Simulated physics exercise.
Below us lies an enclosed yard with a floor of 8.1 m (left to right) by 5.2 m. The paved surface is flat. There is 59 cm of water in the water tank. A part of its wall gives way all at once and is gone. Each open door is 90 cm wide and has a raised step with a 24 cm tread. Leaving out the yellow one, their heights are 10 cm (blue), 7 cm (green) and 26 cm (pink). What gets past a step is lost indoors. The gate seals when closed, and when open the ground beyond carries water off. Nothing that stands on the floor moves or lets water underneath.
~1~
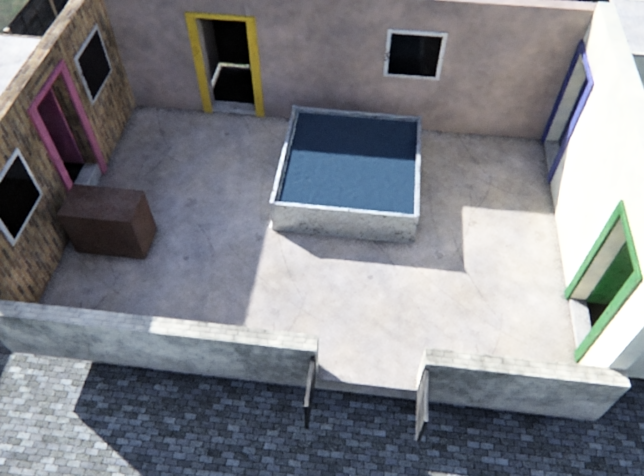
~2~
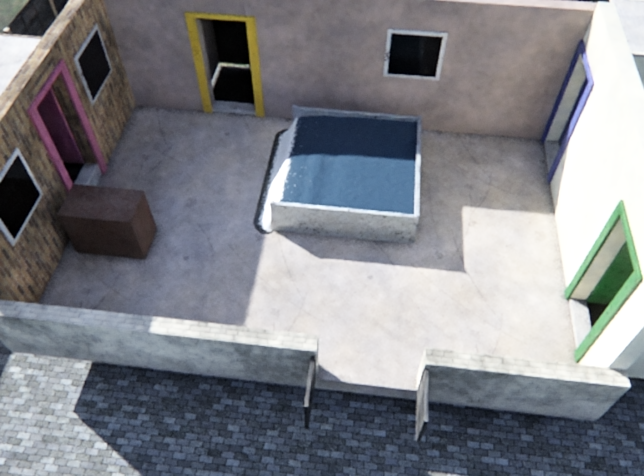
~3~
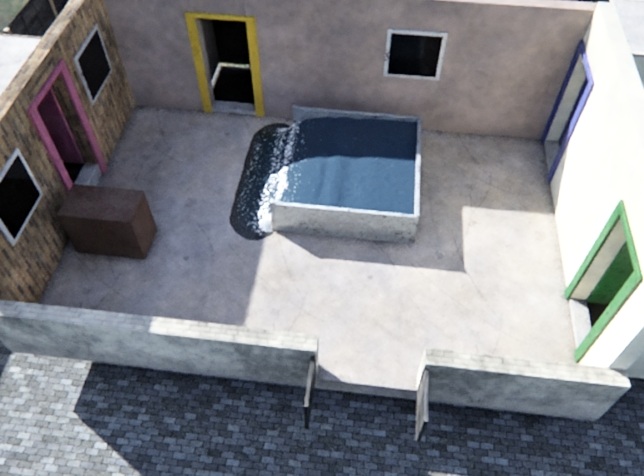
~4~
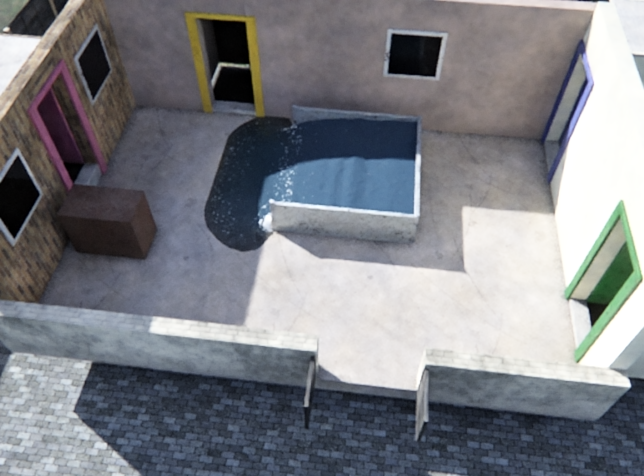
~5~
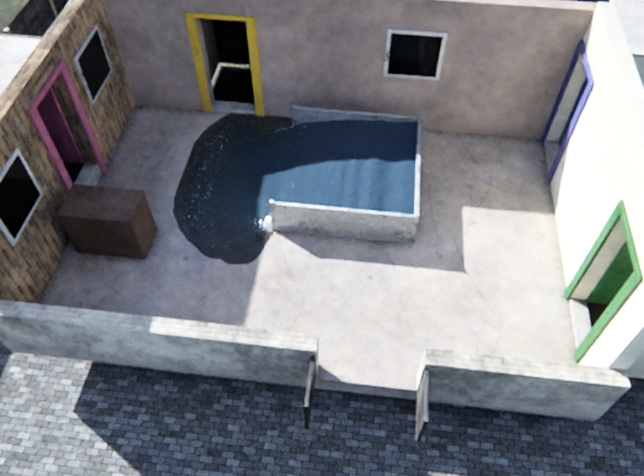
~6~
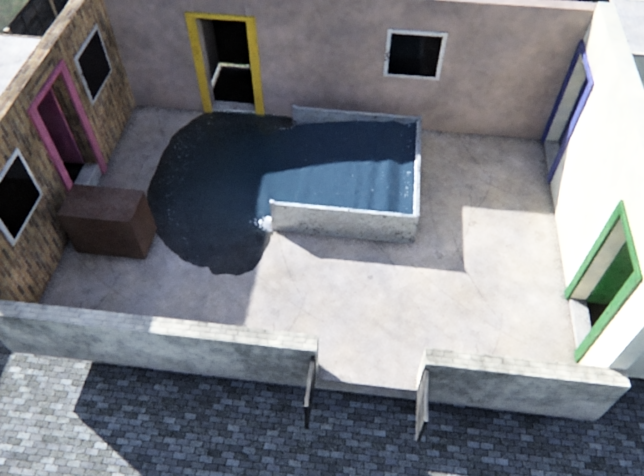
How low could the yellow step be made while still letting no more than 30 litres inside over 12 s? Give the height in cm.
Some 15 cm above the ground.
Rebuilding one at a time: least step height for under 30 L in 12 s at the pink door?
About 28 cm at pink.
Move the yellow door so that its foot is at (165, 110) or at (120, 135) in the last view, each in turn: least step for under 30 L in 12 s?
About 30 and 30 cm.
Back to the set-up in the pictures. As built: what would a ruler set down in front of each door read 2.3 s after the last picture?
In cm: Blue 0, green 0, pink 35, yellow 13.
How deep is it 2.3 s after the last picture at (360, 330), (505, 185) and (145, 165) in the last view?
About 0, 0 and 35 cm.
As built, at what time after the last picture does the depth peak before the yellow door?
At about 3.5 s.
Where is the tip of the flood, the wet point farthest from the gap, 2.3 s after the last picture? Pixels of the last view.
At about (27, 329).
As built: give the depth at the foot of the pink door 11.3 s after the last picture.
Some 6.5 cm.
Then, 0.7 s after the last picture water covers 35 % of the floor, deepest (34 cm) near (107, 167); 15 cm at the yellow door, 1 litre in over its 9 cm step.
Then, 2.3 s after the last picture water covers 40 % of the floor, deepest (36 cm) near (100, 181); 13 cm at the yellow door, 28 litres in over its 9 cm step.
Then, 11.3 s after the last picture water covers 95 % of the floor, deepest (12 cm) near (158, 118); 11 cm at the yellow door, 155 litres in over its 9 cm step.
At the yellow door as built, the water peaked near 20 cm, 3.3 s after the last picture.
With a step of 13.5 cm, 47 litres would have come in within the 12 s; with 18.5 cm, 6 litres. So under 30 litres takes about 15 cm.
